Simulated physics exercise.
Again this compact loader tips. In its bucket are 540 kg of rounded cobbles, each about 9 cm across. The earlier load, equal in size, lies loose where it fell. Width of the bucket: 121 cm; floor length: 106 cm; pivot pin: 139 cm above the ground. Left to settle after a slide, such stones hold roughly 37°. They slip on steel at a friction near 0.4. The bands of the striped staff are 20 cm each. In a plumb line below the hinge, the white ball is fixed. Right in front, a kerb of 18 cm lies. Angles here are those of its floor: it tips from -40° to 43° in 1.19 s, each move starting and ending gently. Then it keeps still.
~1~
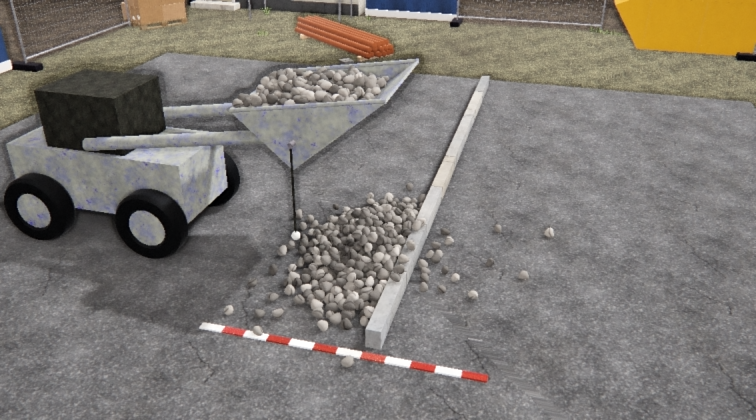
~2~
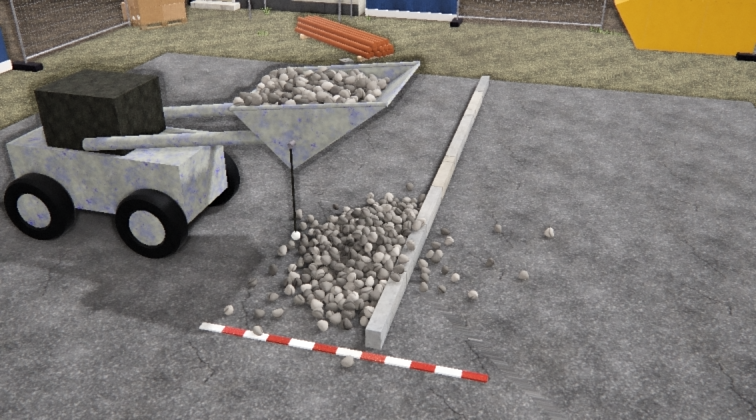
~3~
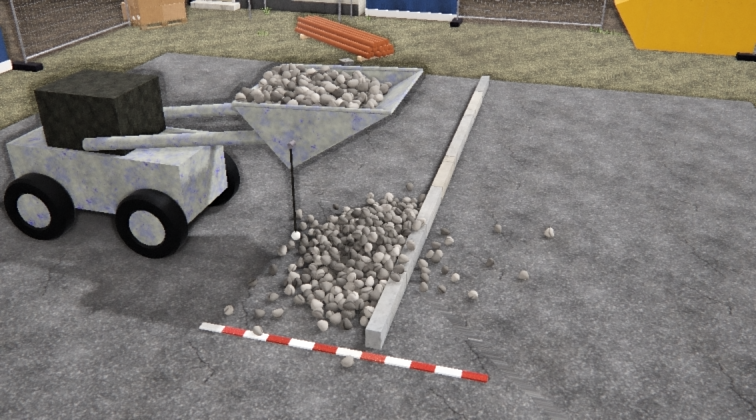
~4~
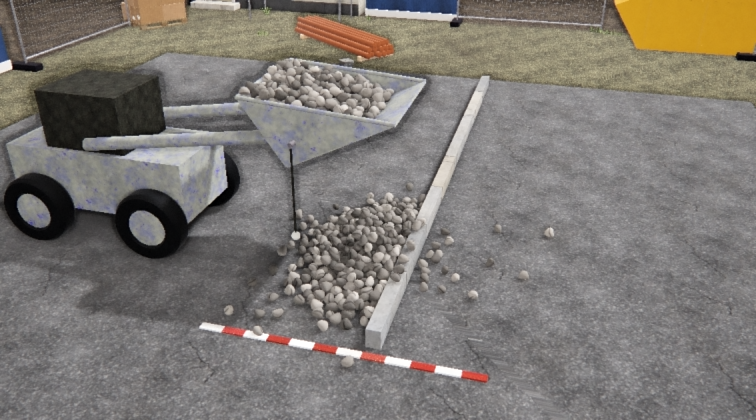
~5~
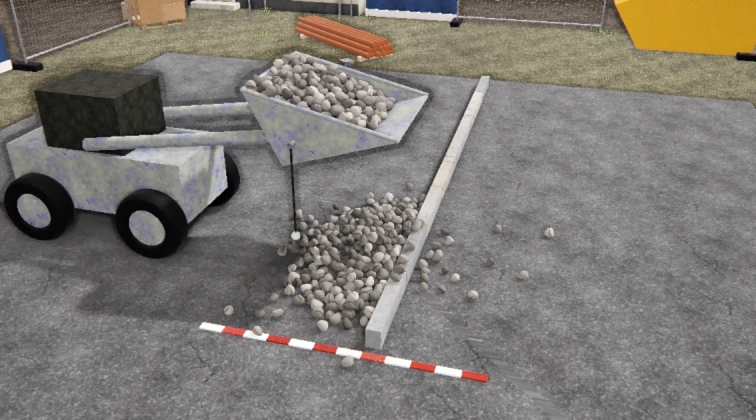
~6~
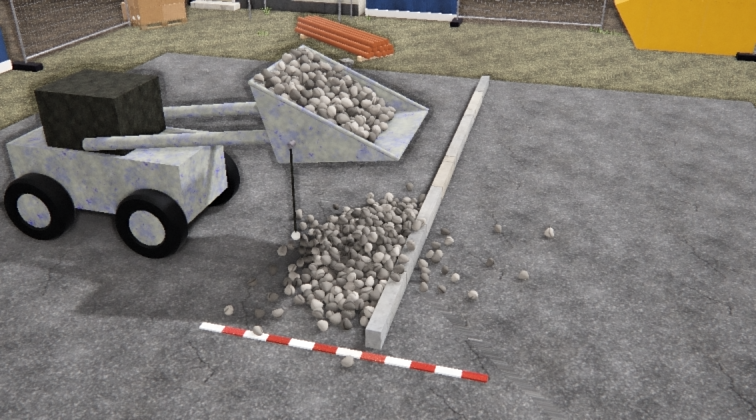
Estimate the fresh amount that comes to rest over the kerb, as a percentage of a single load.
About 74 per cent of a load.
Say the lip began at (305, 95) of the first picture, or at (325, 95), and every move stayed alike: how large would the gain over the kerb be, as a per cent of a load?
Close to 5 per cent, followed by close to 10 per cent.
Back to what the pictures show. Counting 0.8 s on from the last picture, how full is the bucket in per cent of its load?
Close to 55 per cent of the load.
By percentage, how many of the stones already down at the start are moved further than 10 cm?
Near 5 per cent, I reckon.
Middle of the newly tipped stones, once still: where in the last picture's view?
I'd point to about (448, 258).
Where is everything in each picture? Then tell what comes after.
In the first frame, the bucket is at -40°, its lip at (386, 101); the top of the load is at (336, 77). The earlier load is highest near (370, 236), 30 cm above ground level, 97 % on this side of the kerb, 3 % over the kerb.
In the second frame, the bucket is at -38°, its lip at (387, 104); the top of the load is at (323, 77).
The third frame shows lip at (391, 113), floor tilted -34°, highest stones at (307, 76).
In the fourth frame, the bucket is at -27°, its lip at (395, 125); the top of the load is at (287, 68).
In the fifth frame, the bucket is at -18°, its lip at (398, 142); the top of the load is at (291, 64).
In the sixth frame, the bucket is at -8°, its lip at (398, 159); the top of the load is at (299, 58).
Then, 0.4 s after the last picture the floor is at 30°; in per cent of one load, 99 in the bucket, 97 on this side of the kerb, 3 over the kerb; the foremost stones are at (486, 265).
Then, 0.8 s after the last picture the floor is at 43°; in per cent of one load, 54 in the bucket, 136 on this side of the kerb, 10 over the kerb; the foremost stones are at (486, 265).
Then, 1.1 s after the last picture the floor is at 43°; in per cent of one load, 9 in the bucket, 140 on this side of the kerb, 51 over the kerb; the foremost stones are at (520, 257).
Then, 3.9 s after the last picture the floor is at 43°; in per cent of one load, 0 in the bucket, 122 on this side of the kerb, 78 over the kerb; the foremost stones are at (648, 301). Net gain over the kerb, 74.
